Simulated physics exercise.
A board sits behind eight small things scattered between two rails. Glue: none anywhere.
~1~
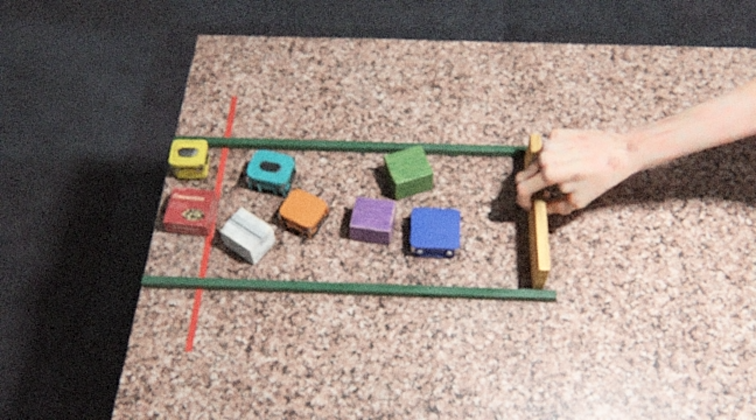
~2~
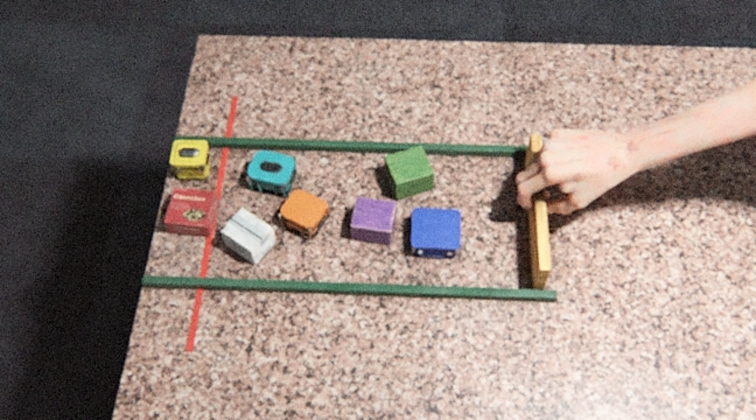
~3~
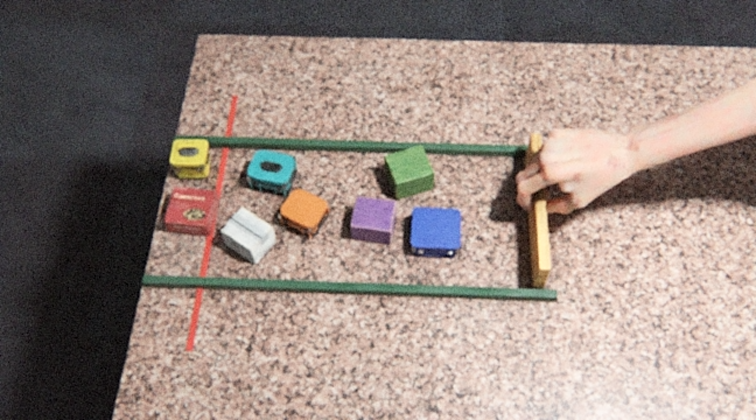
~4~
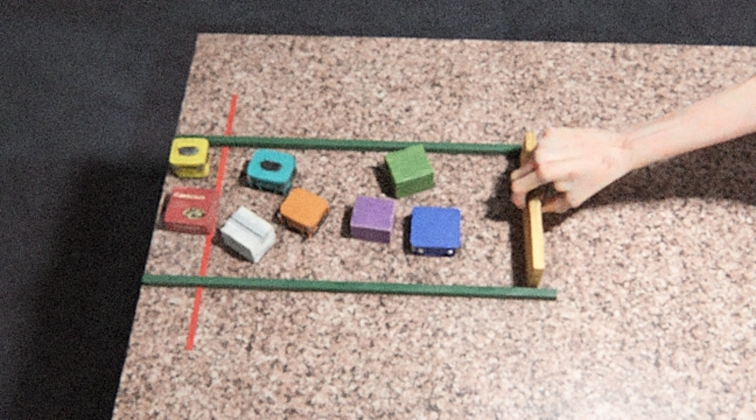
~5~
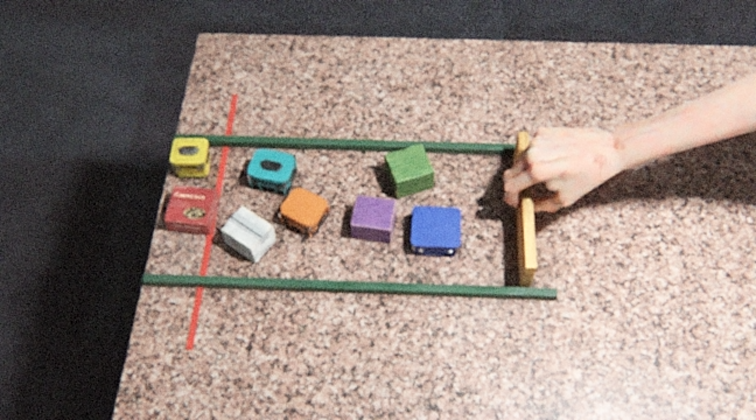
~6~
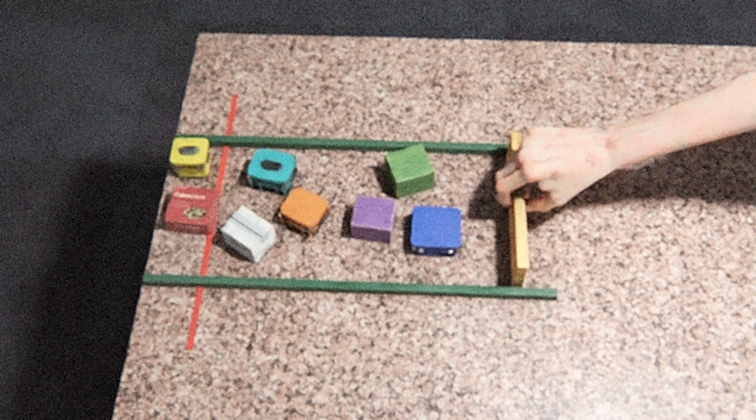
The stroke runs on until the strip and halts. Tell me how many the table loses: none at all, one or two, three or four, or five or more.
Count off: Above four.
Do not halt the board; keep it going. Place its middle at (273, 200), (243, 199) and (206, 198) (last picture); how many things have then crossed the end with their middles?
Place by place: 1, 3 and 6.
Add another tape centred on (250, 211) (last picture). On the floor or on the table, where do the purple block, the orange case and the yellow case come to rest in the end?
The purple block stays put, the orange case topples down, the yellow case topples down.
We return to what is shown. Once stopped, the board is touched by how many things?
At rest, 2 are in contact.
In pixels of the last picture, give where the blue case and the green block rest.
(187, 224) and (201, 159).
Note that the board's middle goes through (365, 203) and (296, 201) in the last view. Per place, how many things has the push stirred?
The counts are 5 and 7.
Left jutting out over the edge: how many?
So the number is 0.
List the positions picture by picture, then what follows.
In the first frame, yellow case (191, 160); red box (191, 212); white box (248, 236); board (536, 210); tape (214, 212).
In the second frame, red box (192, 212); purple block (374, 221).
In the third frame, white box (249, 236); green block (409, 173).
In the fourth frame, yellow case (191, 159); blue case (436, 232).
In the fifth frame, red box (192, 210); board (524, 208).
In the sixth frame, yellow case (192, 158); red box (192, 210); white box (249, 234); board (517, 208); tape (215, 210).
A little later, none off yet; yellow case at rest near (192, 158); red box at rest near (192, 210); white box at rest near (249, 234).
Next, none off yet; yellow case at rest near (192, 158); red box shifted about its own width near (165, 209); white box shifted a little near (235, 247).
When it is over, the number that fall off is five or more; down, purple block, orange case, turquoise case, white box, red box and yellow case.
